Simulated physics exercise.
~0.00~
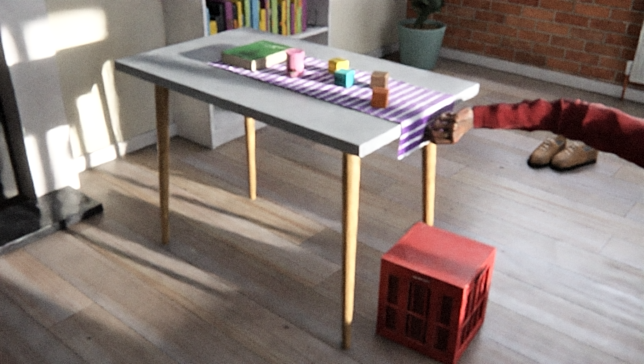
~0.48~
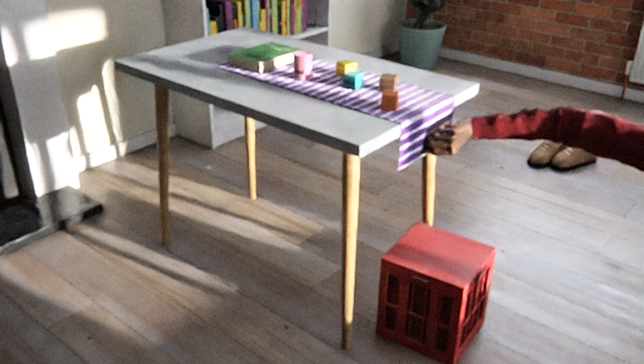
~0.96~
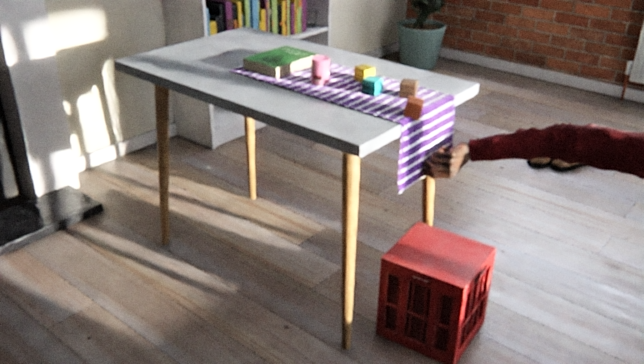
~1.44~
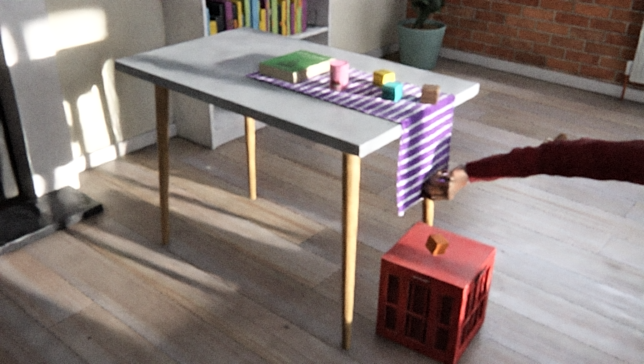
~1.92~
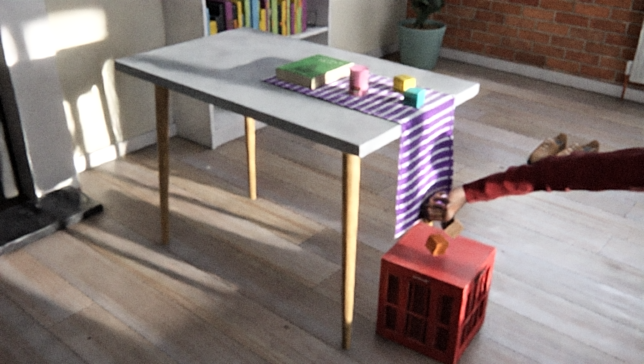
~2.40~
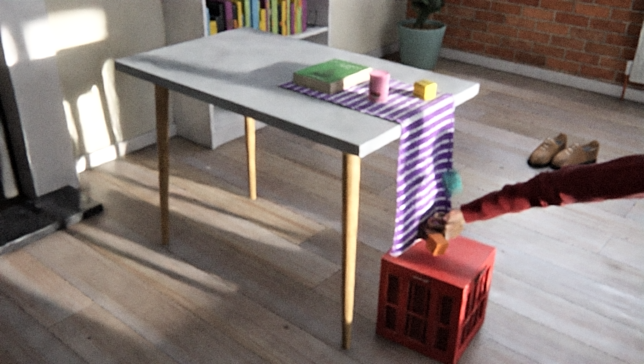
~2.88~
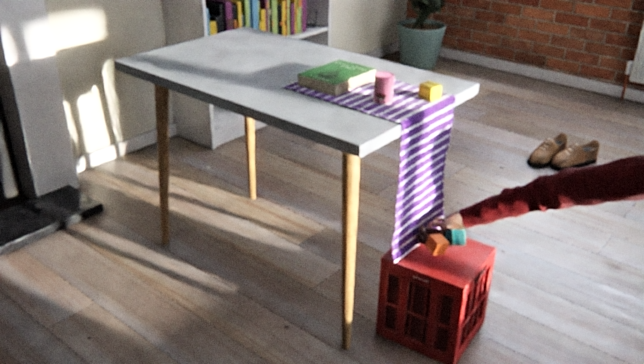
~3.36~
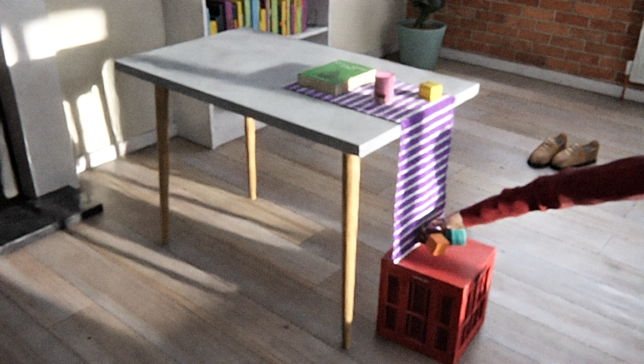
At a grey table, a hand draws a purple striped cloth down, tipping three cubes onto a red crate.
